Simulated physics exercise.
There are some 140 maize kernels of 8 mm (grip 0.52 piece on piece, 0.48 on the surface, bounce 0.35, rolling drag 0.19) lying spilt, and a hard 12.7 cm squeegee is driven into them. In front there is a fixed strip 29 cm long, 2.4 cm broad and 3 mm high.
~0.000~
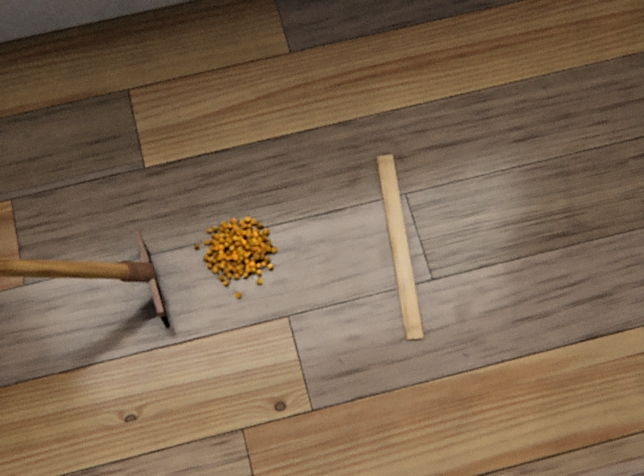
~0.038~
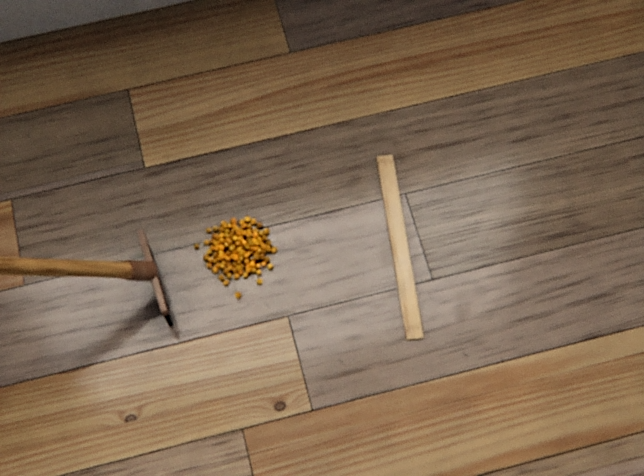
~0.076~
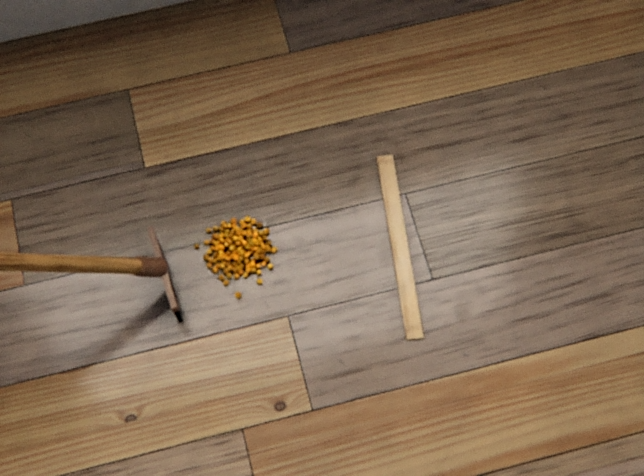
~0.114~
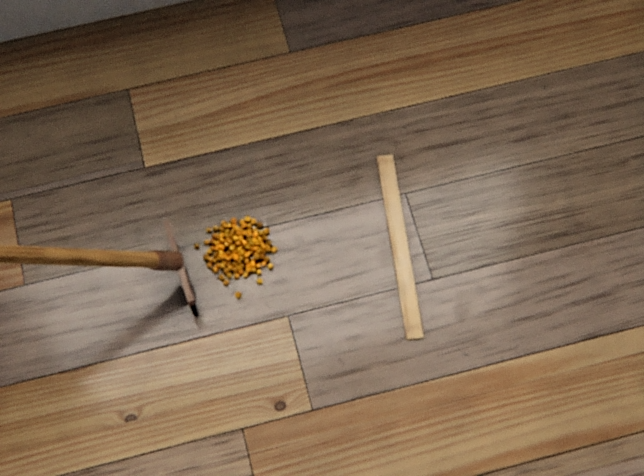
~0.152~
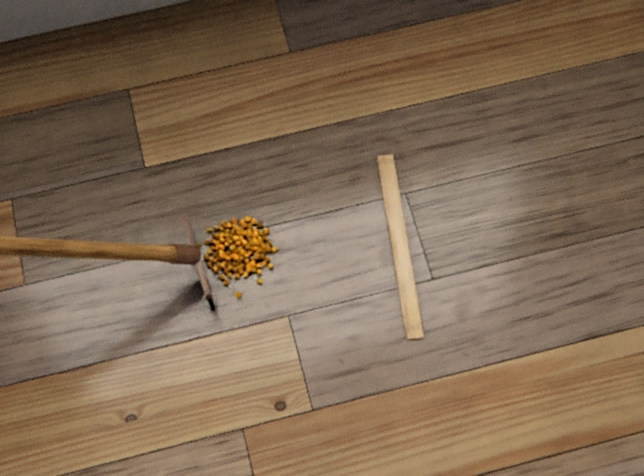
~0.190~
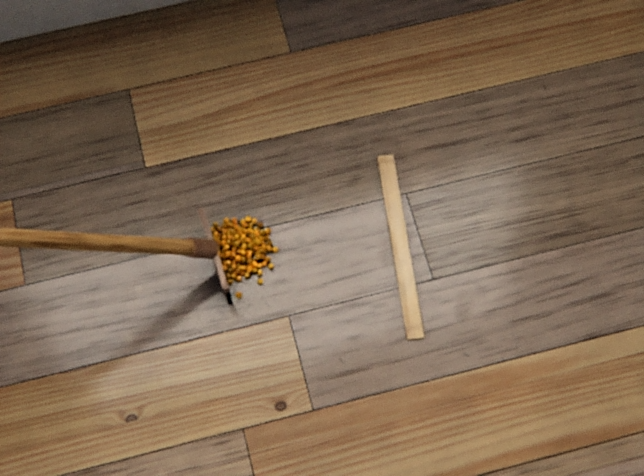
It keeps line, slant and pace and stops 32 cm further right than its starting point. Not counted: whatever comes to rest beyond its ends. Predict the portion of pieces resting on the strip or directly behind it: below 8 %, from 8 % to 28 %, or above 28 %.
On or directly behind the strip: Above 28 %.
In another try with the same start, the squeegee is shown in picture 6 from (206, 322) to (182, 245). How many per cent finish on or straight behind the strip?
More than 5.
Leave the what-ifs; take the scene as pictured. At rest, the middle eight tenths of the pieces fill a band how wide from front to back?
Estimated band: Near 16 cm.
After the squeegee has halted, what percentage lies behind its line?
Roughly 15 per cent.
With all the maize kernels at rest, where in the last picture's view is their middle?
I'd point to somewhere near (378, 193).
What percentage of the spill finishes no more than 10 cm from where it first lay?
Roughly 0 %.
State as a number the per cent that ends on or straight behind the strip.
Roughly 30 per cent of the spill.
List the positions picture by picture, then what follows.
In the first picture, squeegee from (161, 313) to (139, 236); moved 0.0 cm; pieces shifted so far, 0; middle of the spill at (238, 244); strip at (400, 244).
In the second picture, squeegee from (165, 311) to (142, 235); moved 0.5 cm; pieces shifted so far, 0; middle of the spill at (238, 244).
In the third picture, squeegee from (175, 308) to (152, 232); moved 1.9 cm; pieces shifted so far, 0; middle of the spill at (238, 244).
In the fourth picture, squeegee from (191, 302) to (168, 226); moved 4.2 cm; pieces shifted so far, 0; middle of the spill at (238, 243).
In the fifth picture, squeegee from (209, 295) to (185, 220); moved 6.7 cm; pieces shifted so far, 0; middle of the spill at (238, 243).
In the sixth picture, squeegee from (226, 289) to (202, 214); moved 9.3 cm; pieces shifted so far, 66; middle of the spill at (236, 245); strip at (400, 244). Its speed is about 0.66 m/s, heading 7 degrees away from the viewer.
Then, at 0.40 s, squeegee 23 cm from its start, spill 15 cm wide; elsewhere 100 %.
Then, at 0.61 s, squeegee 32 cm from its start, spill 18 cm wide; on or straight behind the strip 30 %, elsewhere 70 %.
Then, at 0.79 s, squeegee 32 cm from its start, spill 20 cm wide; on or straight behind the strip 30 %, elsewhere 70 %.
In the end, at 1.2 s, on or straight behind the strip 30 %, elsewhere 70 %.
